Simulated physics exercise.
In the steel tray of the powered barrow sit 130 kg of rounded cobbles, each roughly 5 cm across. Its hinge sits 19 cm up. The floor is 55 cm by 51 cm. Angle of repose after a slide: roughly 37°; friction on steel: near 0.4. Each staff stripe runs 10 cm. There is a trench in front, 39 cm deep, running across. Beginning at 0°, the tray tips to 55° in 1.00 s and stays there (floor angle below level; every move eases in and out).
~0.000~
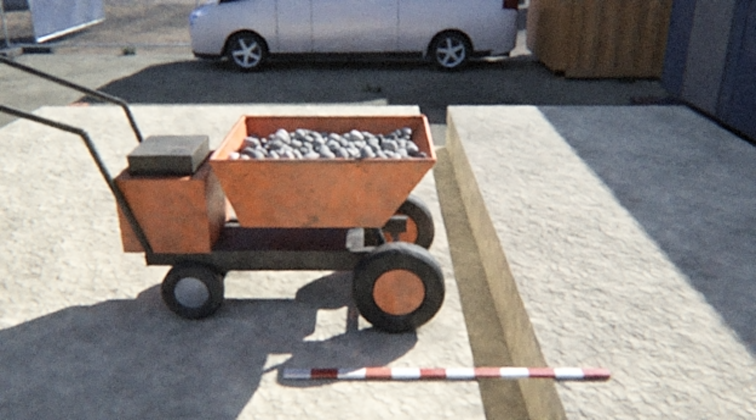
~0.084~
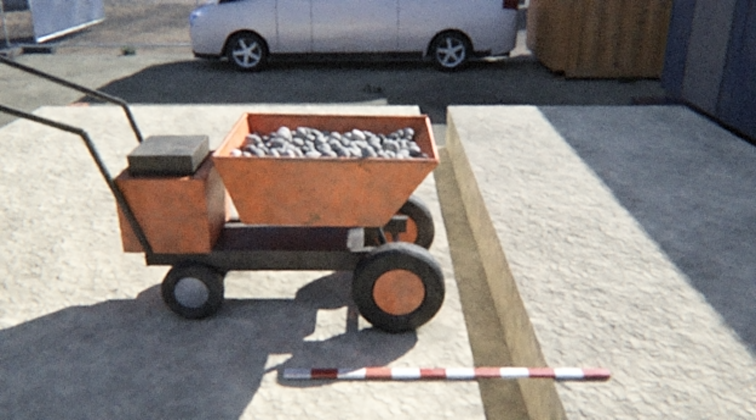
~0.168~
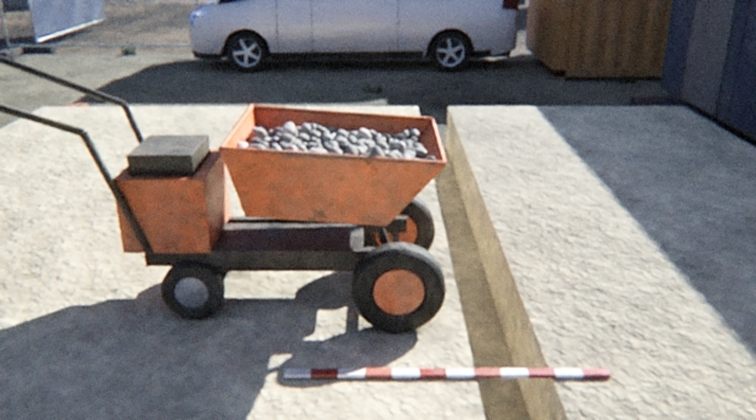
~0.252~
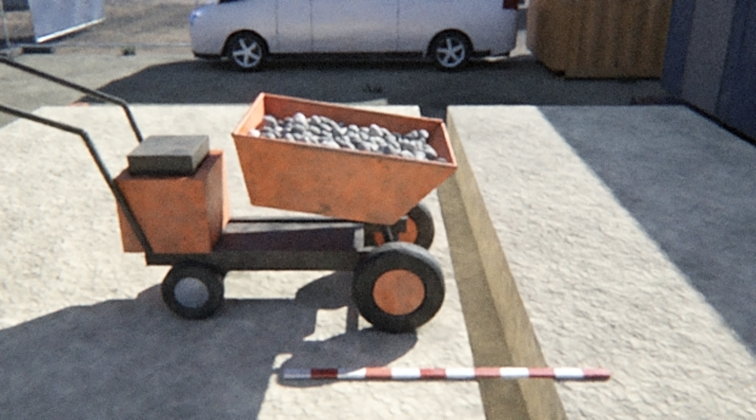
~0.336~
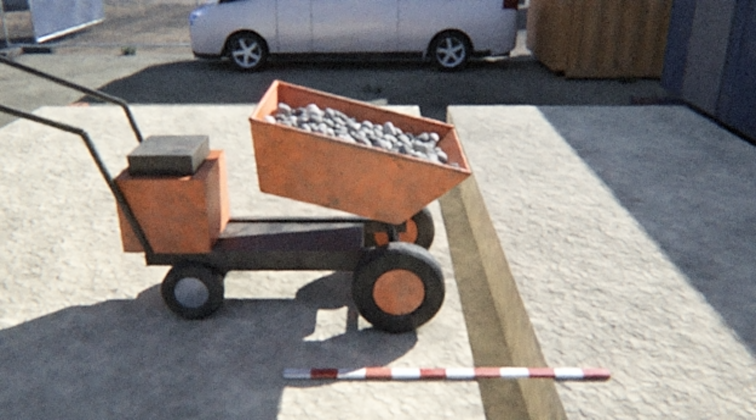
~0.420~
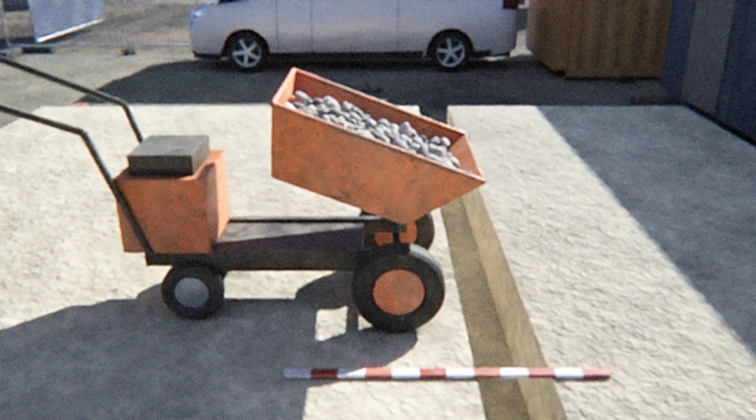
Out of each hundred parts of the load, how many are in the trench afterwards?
About 6 out of 100.
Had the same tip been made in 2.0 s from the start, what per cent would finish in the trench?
Close to 5 percent, then.
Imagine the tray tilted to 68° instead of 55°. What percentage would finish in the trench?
About 20 per cent would end up in the trench.
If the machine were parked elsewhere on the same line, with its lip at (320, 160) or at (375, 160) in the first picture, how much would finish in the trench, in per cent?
The first gives about 35 percent and the second about 30 percent.
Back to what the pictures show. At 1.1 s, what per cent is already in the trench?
At that moment: Approx. 0 %.
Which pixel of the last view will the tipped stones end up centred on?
Centre estimate: Around (570, 291).
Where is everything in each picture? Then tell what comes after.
In the first frame, lip at (435, 161), floor tilted 0°, highest stones at (318, 140).
In the second frame, the tray is at 1°, its lip at (438, 162); the top of the load is at (320, 139); the stones move at 0.2 m/s on average.
In the third frame, the tray is at 4°, its lip at (446, 164); the top of the load is at (309, 135); the stones move at 0.4 m/s on average.
In the fourth frame, the tray is at 9°, its lip at (457, 168); the top of the load is at (287, 125); the stones move at 0.6 m/s on average.
In the fifth frame, the tray is at 14°, its lip at (470, 174); the top of the load is at (294, 115); the stones move at 0.7 m/s on average.
In the sixth frame, the tray is at 21°, its lip at (485, 182); the top of the load is at (307, 104); the stones move at 0.8 m/s on average.
After 0.8 s the floor is at 46°; 100 % in the tray; the foremost stones are at (500, 198).
After 1.1 s the floor is at 55°; 93 % in the tray, 7 % past the trench; the foremost stones are at (569, 278).
After 1.5 s the floor is at 55°; 70 % in the tray, 29 % past the trench; the foremost stones are at (648, 291).
After 3.4 s the floor is at 55°; 54 % in the tray, 6 % in the trench, 39 % past the trench; the foremost stones are past the picture's edge.
